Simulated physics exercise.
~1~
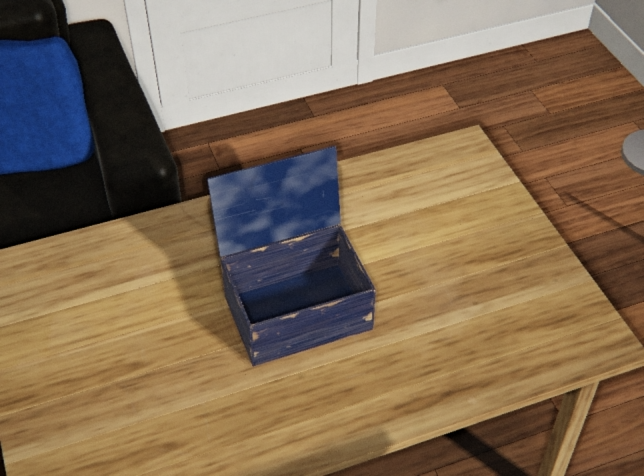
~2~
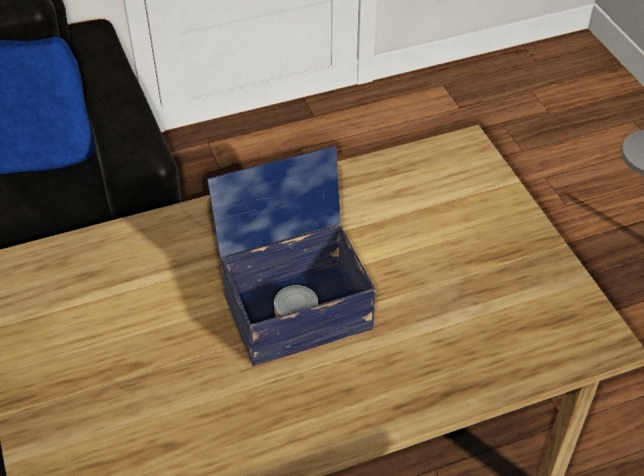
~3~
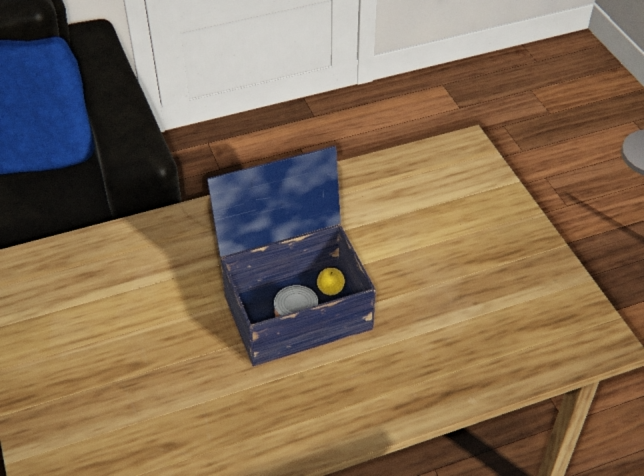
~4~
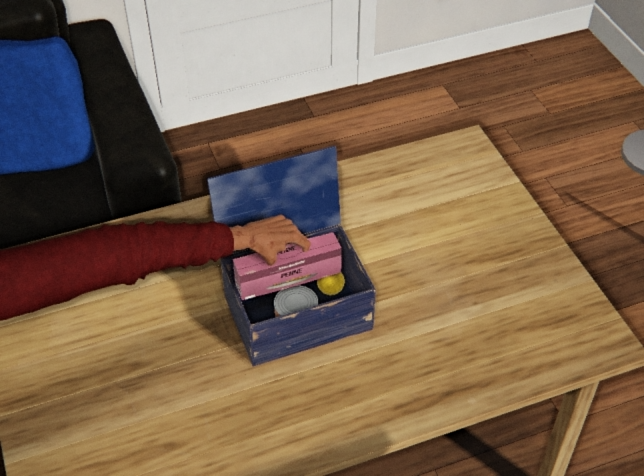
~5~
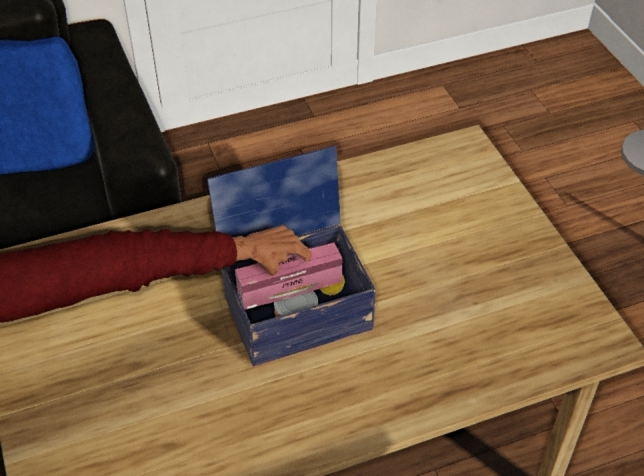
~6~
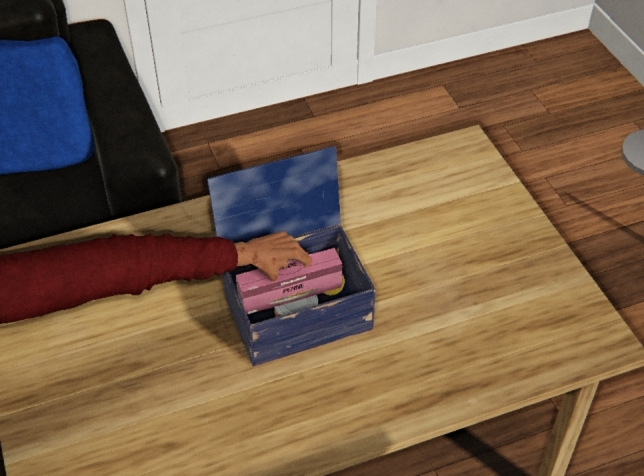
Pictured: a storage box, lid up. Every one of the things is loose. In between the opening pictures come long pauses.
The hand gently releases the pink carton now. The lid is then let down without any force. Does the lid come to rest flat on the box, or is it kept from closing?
The lid is going to stop short.
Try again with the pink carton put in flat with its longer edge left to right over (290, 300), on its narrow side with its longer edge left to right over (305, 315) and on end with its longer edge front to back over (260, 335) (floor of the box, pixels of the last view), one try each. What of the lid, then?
First try: It sits on the rim; second try: It will not close; third try: It is held up.
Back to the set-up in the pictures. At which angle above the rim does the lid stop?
I'd put it at roughly 10°.
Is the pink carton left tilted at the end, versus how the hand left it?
Looking at the last picture, it is left as set.
Then, 1.00 s past the last view, lid starting down.
Then, 1.50 s past the last view, lid 66° above the rim.
Then, 1.90 s past the last view, lid 38° above the rim.
Then, 2.20 s past the last view, lid 13° above the rim.
Finally, lid 9° above the rim; all 3 still in place. Final places as the last picture's camera would see them, pink carton near (290, 283).
